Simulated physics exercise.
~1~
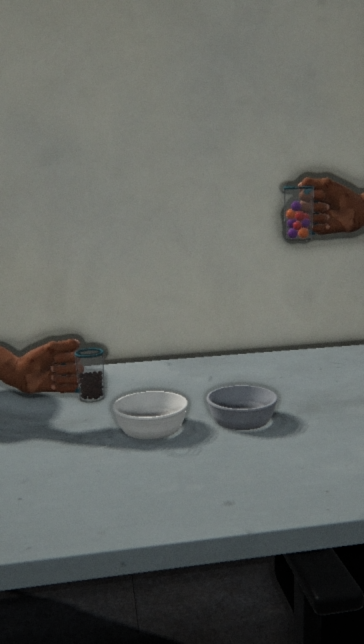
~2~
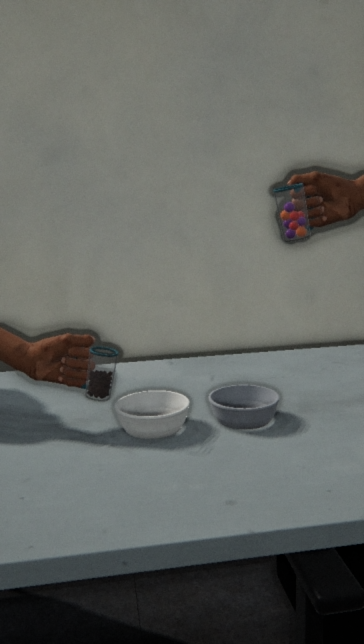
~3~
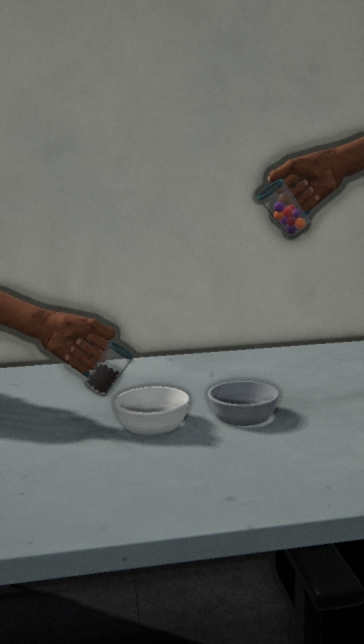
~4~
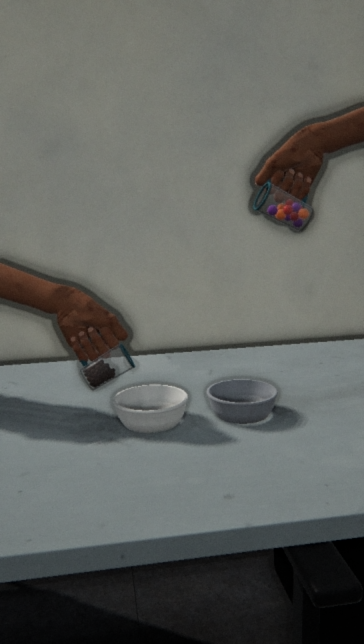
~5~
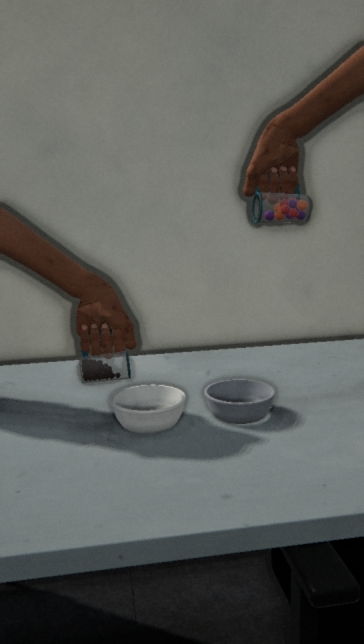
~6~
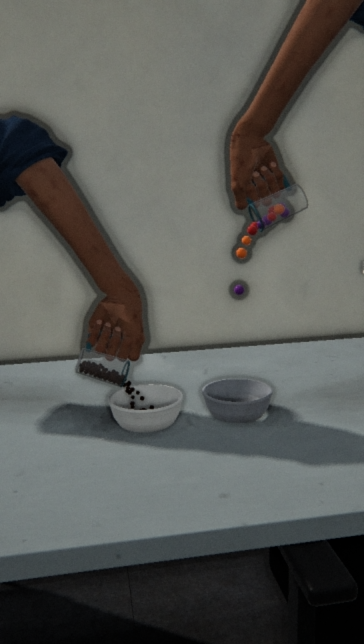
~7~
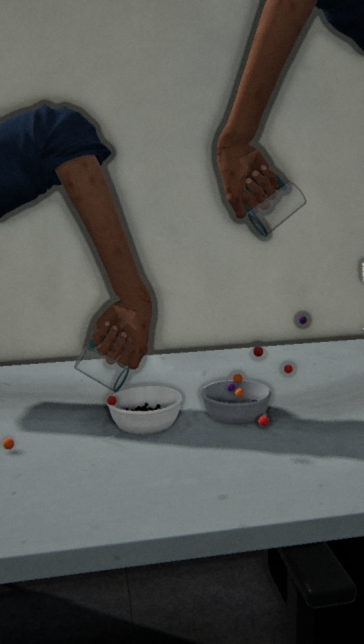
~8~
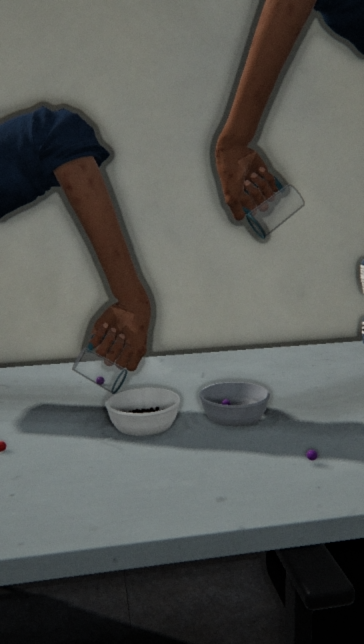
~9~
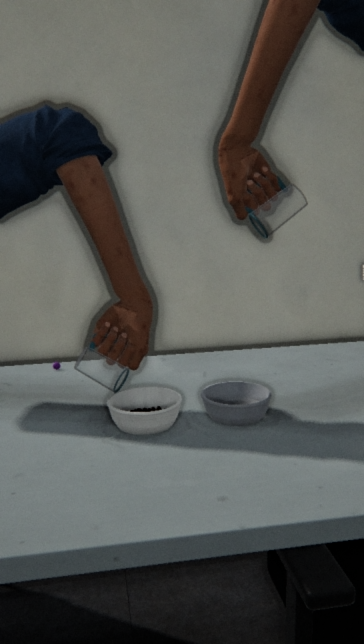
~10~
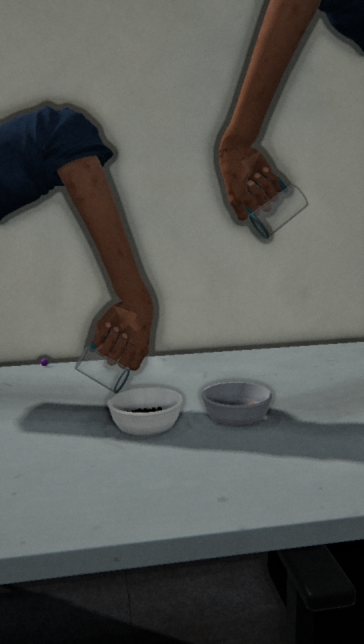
In the video, two hands tip clear cups over shallow bowls on a table, the left held low and the right high. The dark bits all land in the white left bowl, while the colorful balls drop toward the gray right bowl and many bounce away across the table.
